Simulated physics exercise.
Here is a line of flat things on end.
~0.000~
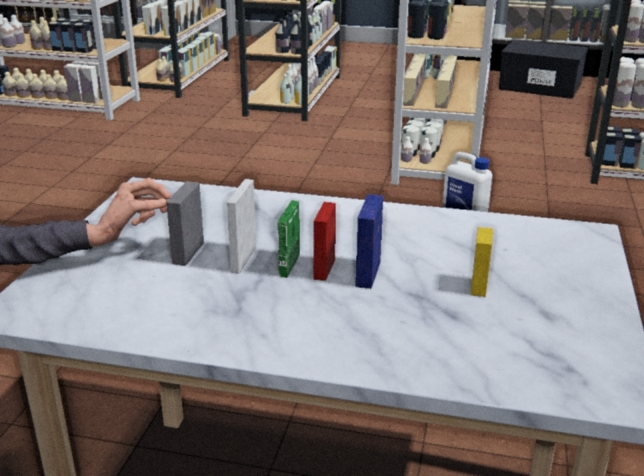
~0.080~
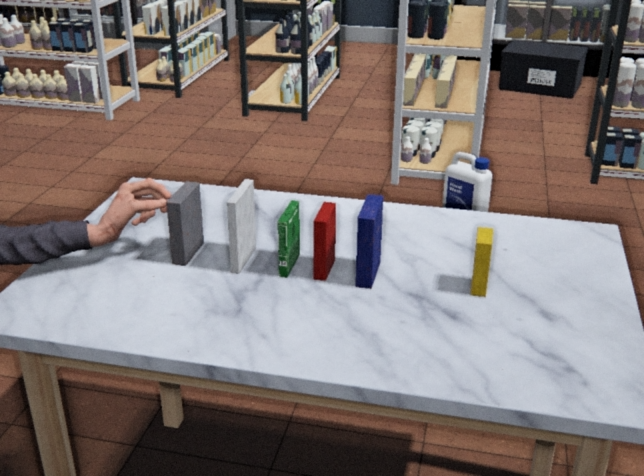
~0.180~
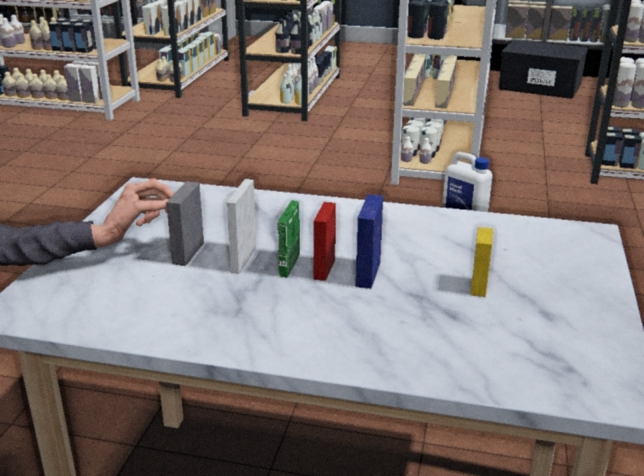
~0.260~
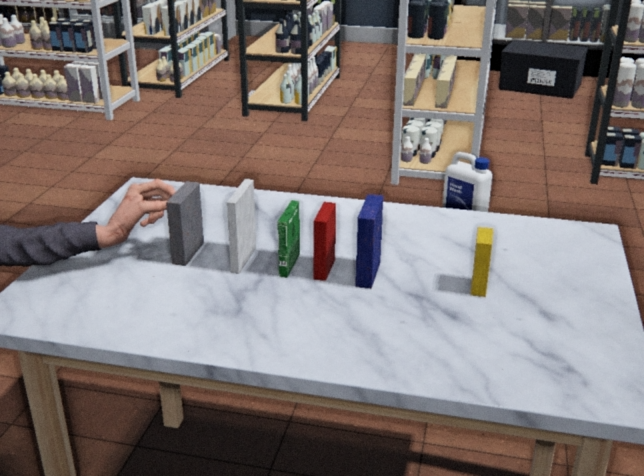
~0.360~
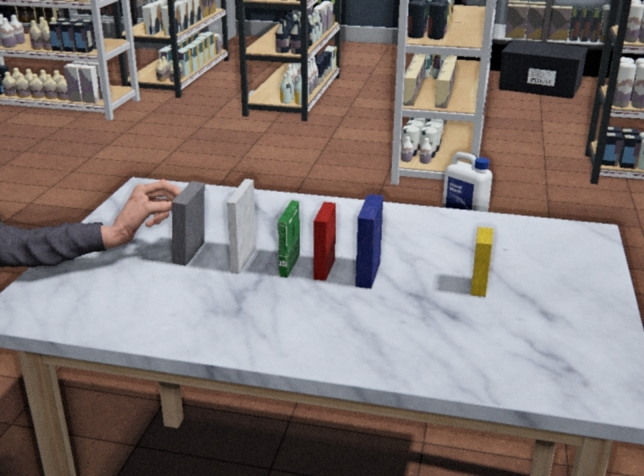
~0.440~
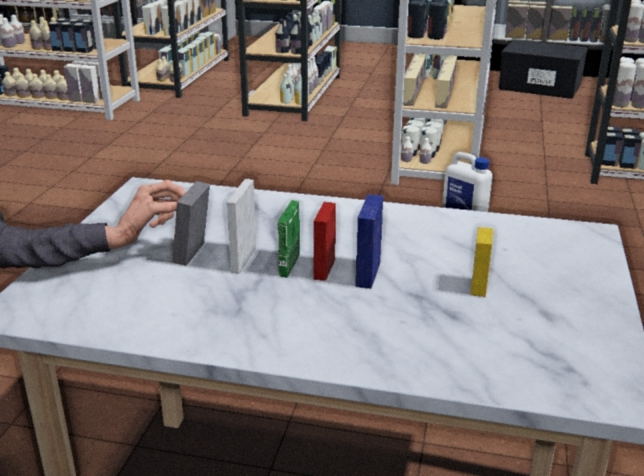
In a shop, a hand reaching from the left nudges an upright grey board, tilting it slightly right beside other standing blocks.
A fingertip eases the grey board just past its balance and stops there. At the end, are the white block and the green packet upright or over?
The white block falls over, the green packet falls over.
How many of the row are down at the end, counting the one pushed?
5 of them.
By 0.84 s, grey board 61° over; white block tilted by 22° near (257, 229).
By 1.04 s, grey board 79° over; white block tilted by 63° near (284, 246); green packet tilted by 47° near (315, 247); red block tilted by 28°.
By 1.24 s, grey board 81° over; white block tilted by 74° near (288, 252); green packet tilted by 69° near (322, 256); blue block tilted by 68°.
By 1.74 s, grey board 81° over; white block on its side near (288, 253); green packet tilted by 71° near (323, 257); blue block on its side.
When it is over (3.8 s), lying over on the table, green packet, red block, blue block and white block. End places, in pixels of the last picture, white block near (289, 253), green packet near (324, 257).
